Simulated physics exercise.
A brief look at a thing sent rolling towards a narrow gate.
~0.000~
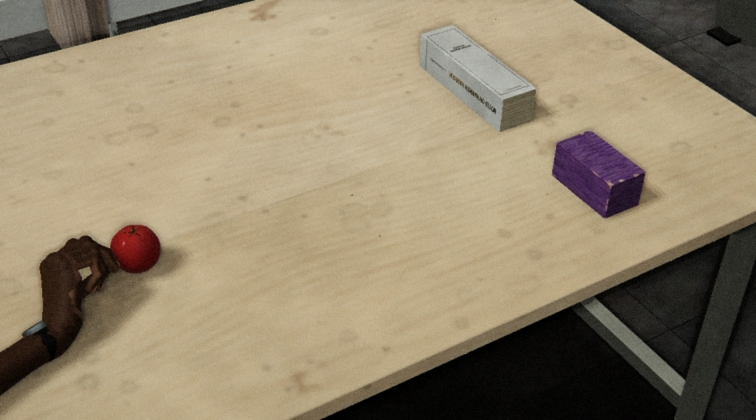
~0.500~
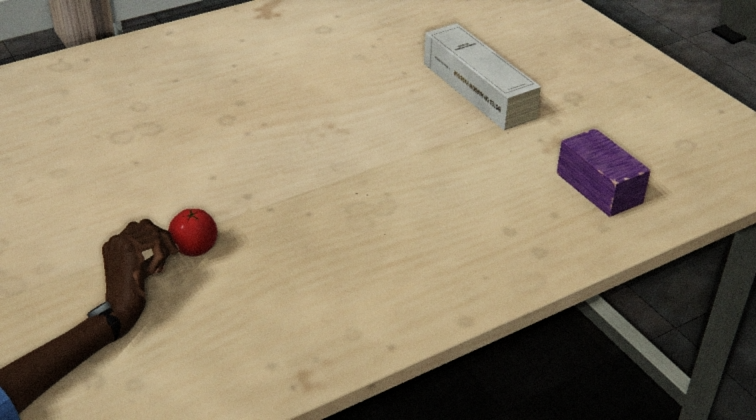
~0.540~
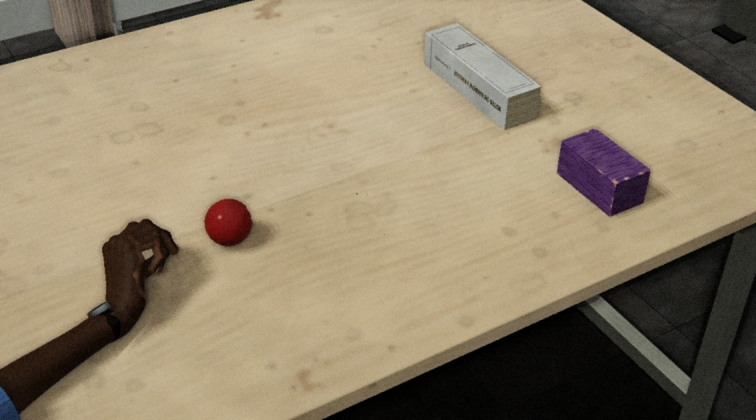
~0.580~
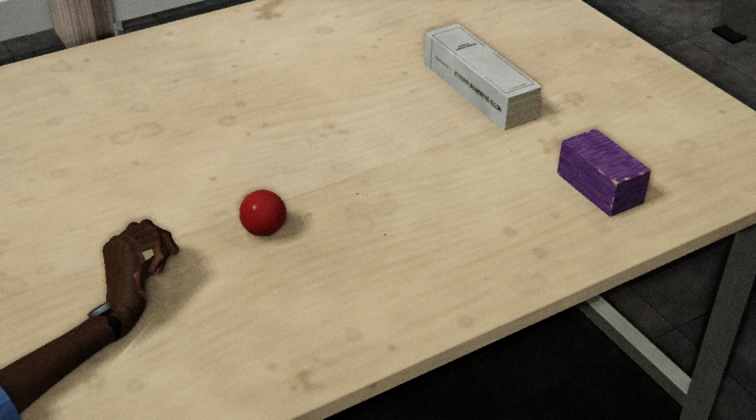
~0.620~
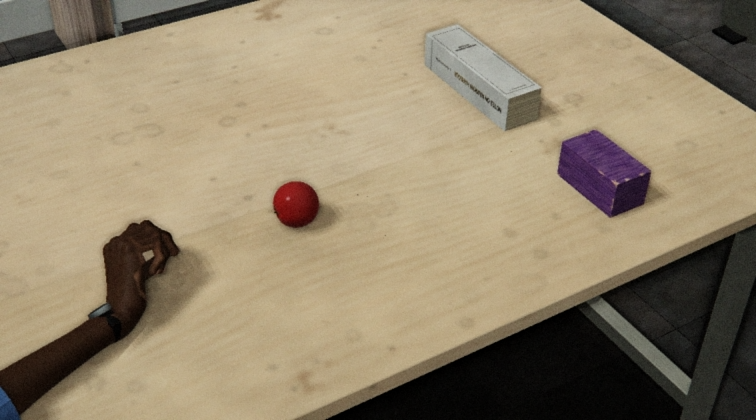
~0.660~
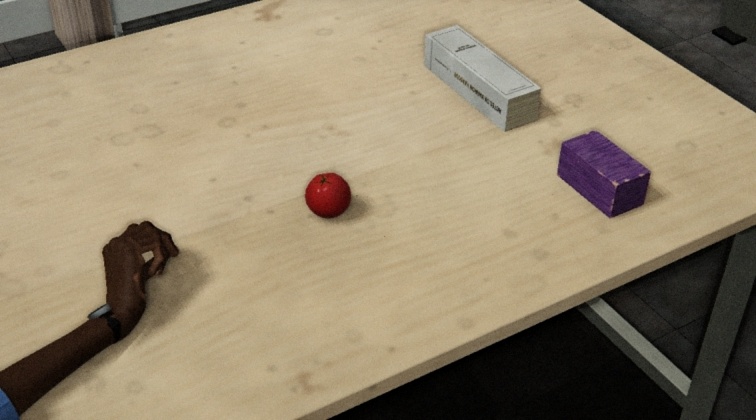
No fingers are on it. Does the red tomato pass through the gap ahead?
Here the red tomato gets between the blocks.
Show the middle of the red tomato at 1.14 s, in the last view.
Its centre should be near (660, 99).
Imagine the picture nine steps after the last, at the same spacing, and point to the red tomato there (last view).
Predicted spot: Roughly (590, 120).
By 1.14 s, red tomato heading on near (660, 99).
By 1.72 s, red tomato heading on.
When it is over (2.3 s), the red tomato rolls through.
